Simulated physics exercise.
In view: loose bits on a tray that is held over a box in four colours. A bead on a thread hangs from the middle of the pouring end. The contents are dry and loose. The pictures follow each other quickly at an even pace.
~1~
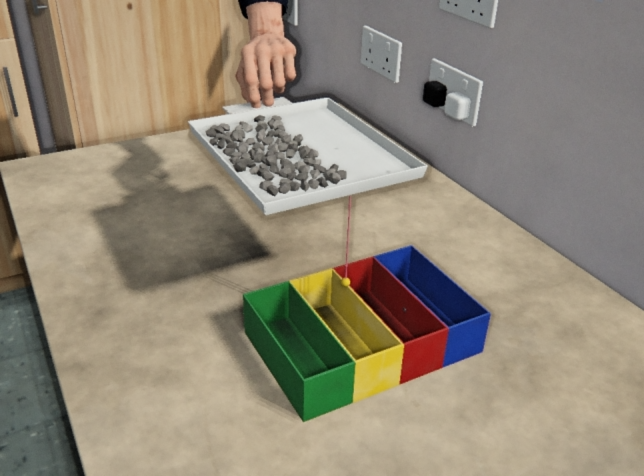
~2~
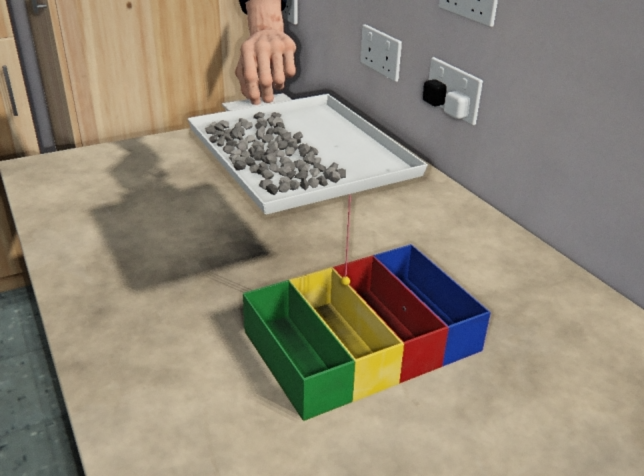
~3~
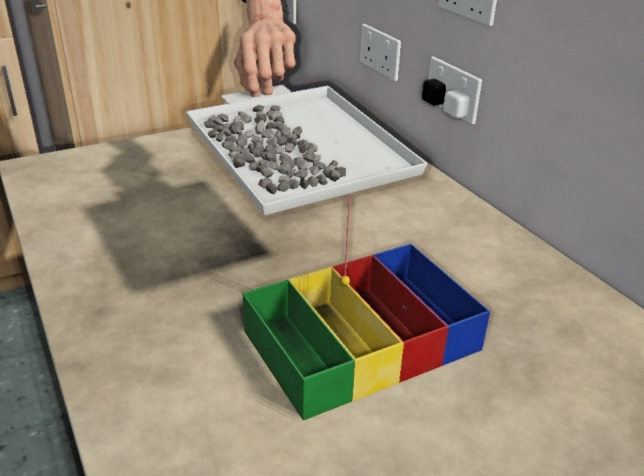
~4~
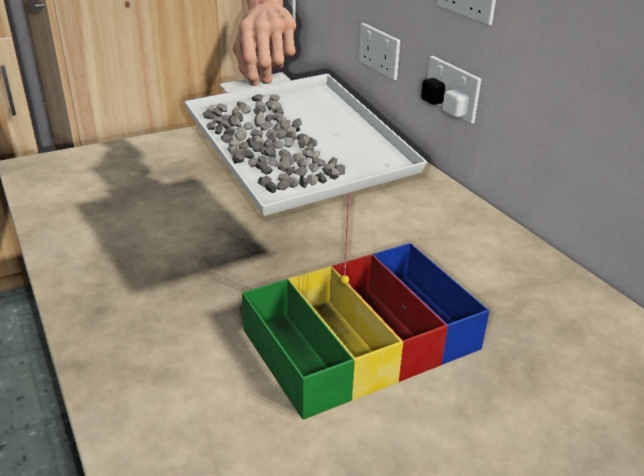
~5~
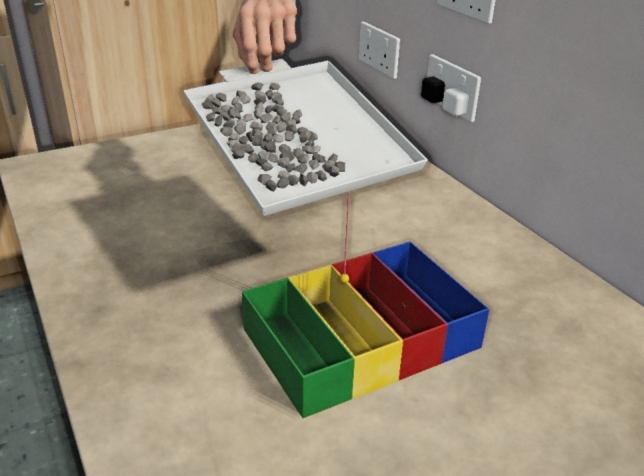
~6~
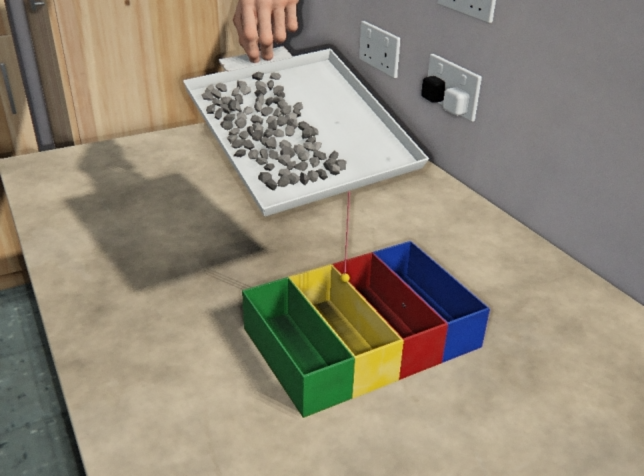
In this clip, a hand holds a white tray of grey gravel above a box with green, yellow, red and blue compartments, then gradually raises the tray's back edge, steepening its slope while a bead hangs from the front.
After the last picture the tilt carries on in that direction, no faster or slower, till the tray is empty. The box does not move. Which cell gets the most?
It favours the green compartment.
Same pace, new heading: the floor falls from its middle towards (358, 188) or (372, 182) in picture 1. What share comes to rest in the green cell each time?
Roughly 10 per cent, and 0 per cent.
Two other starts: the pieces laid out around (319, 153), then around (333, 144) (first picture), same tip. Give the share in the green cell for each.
First some 40, then 40 per cent.
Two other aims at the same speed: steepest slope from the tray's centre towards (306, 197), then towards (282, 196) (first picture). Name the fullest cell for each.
At the first place the green one, at the second green.
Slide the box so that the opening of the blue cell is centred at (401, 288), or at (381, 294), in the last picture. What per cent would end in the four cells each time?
Roughly 100 per cent, and 100 per cent.
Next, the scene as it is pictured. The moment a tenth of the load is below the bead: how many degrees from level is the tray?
Roughly 70°.
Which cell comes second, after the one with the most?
It is the cell in yellow.
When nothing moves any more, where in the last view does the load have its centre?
Roughly at (314, 364).
Shortly afterwards, tray tipped steeply; all but a few on the tray; a little falling or outside the box.
Next, tray tipped right over; near a third on the tray; near a third in the green cell; a little in the yellow cell; only a few in the red cell; near a quarter falling or outside the box.
Some moments later, tray tipped past a quarter turn; near two thirds in the green cell; near a quarter in the yellow cell; only a few in the red cell; a little falling or outside the box.
In the end, tray tipped past a quarter turn; near two thirds in the green cell; near a quarter in the yellow cell; only a few in the red cell; none at all in the blue cell; a little outside the box.
